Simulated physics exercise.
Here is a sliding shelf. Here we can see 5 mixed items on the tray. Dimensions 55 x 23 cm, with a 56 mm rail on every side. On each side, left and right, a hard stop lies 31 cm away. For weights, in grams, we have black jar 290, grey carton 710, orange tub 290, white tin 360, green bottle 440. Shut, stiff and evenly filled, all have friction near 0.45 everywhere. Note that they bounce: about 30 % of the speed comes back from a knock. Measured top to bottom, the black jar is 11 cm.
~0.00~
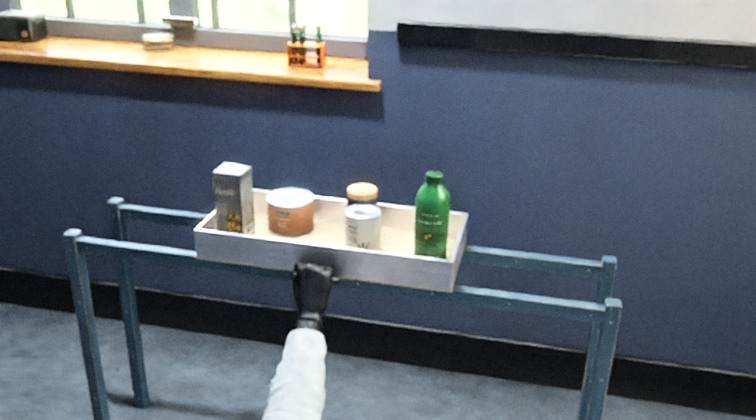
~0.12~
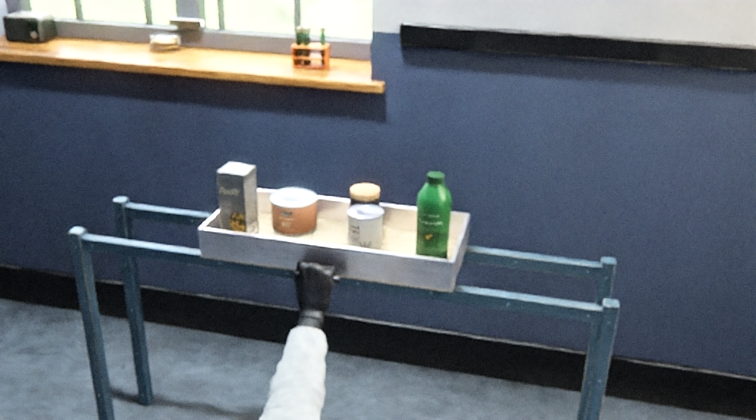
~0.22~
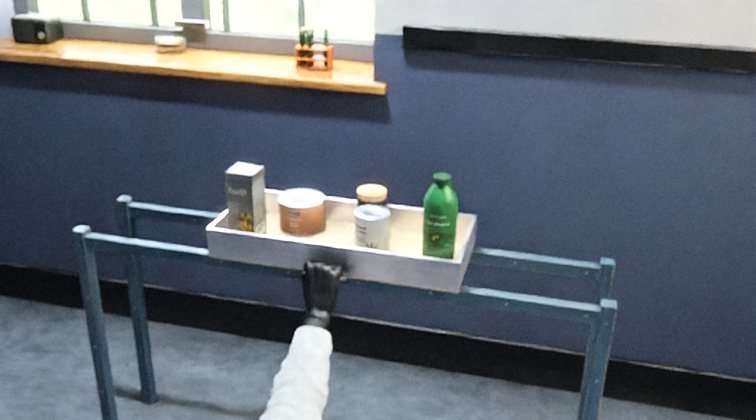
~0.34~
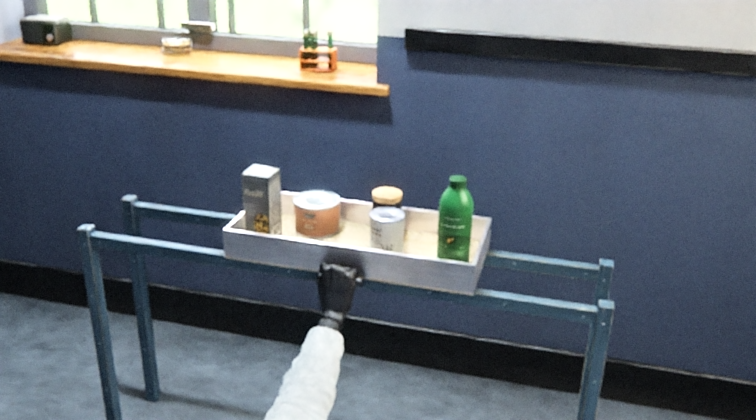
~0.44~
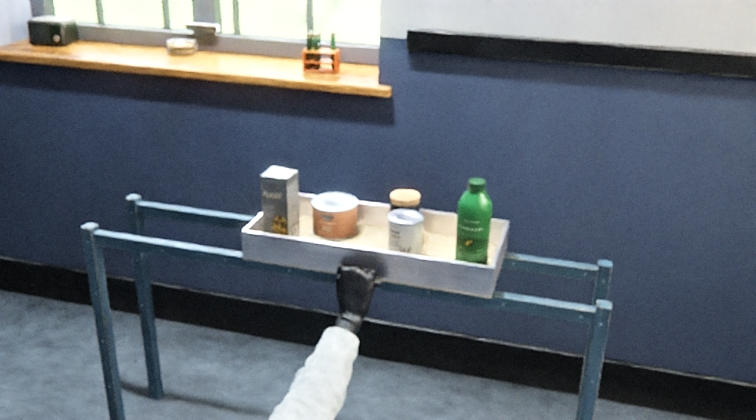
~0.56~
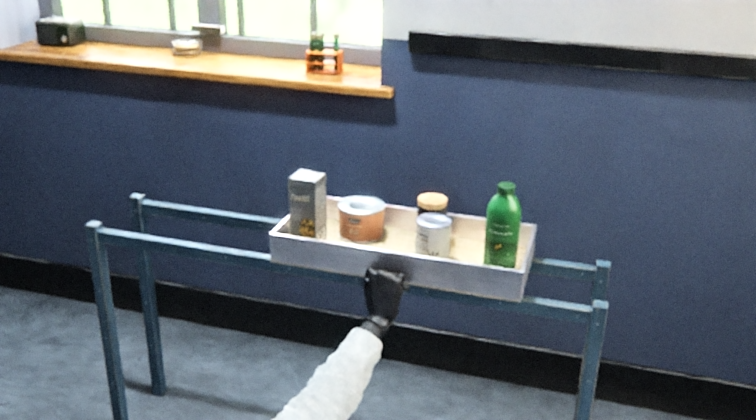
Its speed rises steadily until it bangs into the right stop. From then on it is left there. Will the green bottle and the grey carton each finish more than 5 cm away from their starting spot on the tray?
The green bottle will not; the grey carton will.
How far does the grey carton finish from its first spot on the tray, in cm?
It ends up around 18 cm from its start.
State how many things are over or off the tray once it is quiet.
The number is 1.
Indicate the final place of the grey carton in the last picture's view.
It ends up at about (444, 251).
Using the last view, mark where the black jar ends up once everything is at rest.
Its middle settles close to pixel (524, 233).
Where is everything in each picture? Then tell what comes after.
Tray midway; green bottle (432, 220); grey carton (234, 204), in the first frame.
Tray midway; white tin (365, 232), in the second frame.
Tray moved 2 cm right; orange tub (302, 213); white tin (372, 233), in the third frame.
Tray moved 5 cm right; orange tub (317, 214), in the fourth frame.
Tray moved 10 cm right; white tin (405, 237), in the fifth frame.
Tray moved 16 cm right; green bottle (502, 230); grey carton (308, 209), in the sixth frame.
After 0.76 s, tray moved 31 cm right.
After 0.86 s, tray moved 31 cm right; grey carton leaning 8° near (392, 219); green bottle leaning 12° near (586, 239); black jar slid 6 cm.
After 0.96 s, tray moved 31 cm right; grey carton leaning 24° near (403, 220); green bottle leaning 10° near (584, 239); white tin slid 7 cm.
After 1.26 s, tray moved 31 cm right; grey carton on its side near (443, 249); orange tub slid 7 cm; black jar slid 7 cm.
At rest (2.0 s), tipped over on the tray, grey carton; not toppled but over 5 cm from the start, black jar, orange tub and white tin; green bottle in place, give or take 5 cm. Seen from the same camera at the end, green bottle near (575, 240), grey carton near (444, 251).
